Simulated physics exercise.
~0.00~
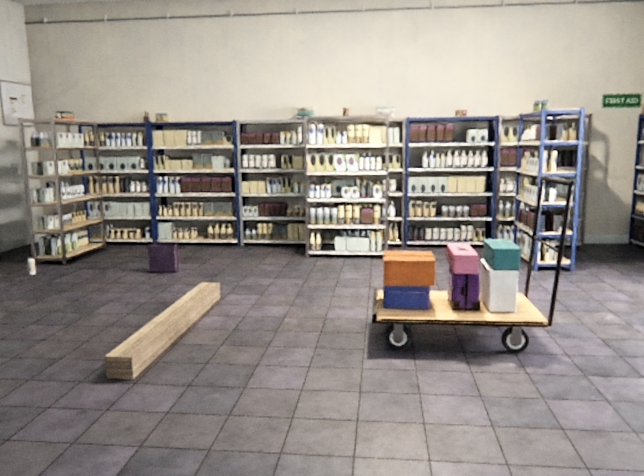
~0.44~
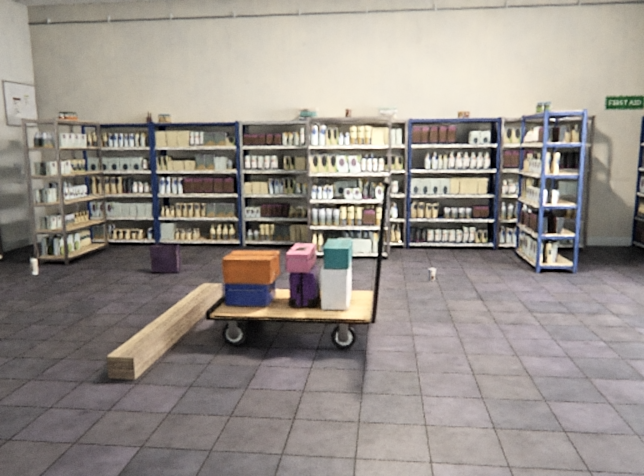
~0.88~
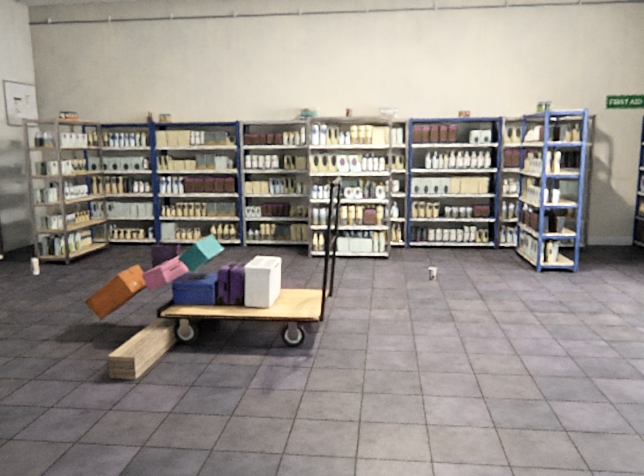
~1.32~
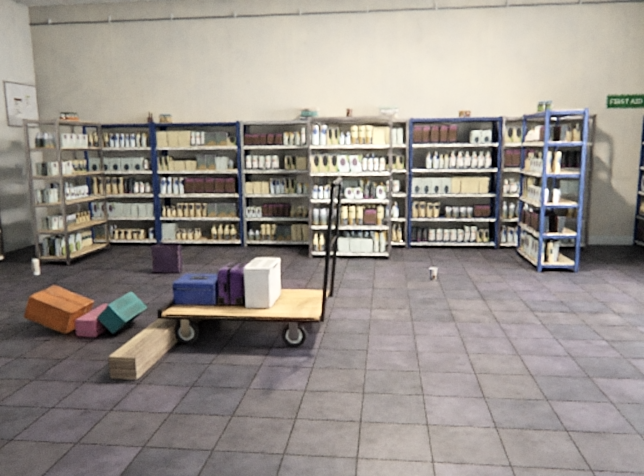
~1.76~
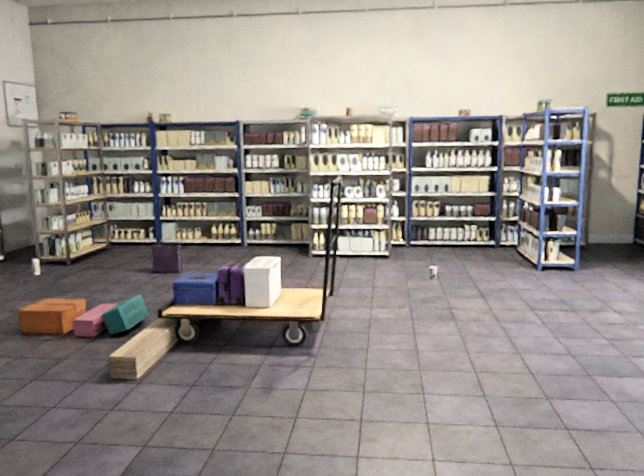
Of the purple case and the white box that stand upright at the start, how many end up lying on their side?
None of them do. The purple case and the white box both stay upright on the trolley deck.
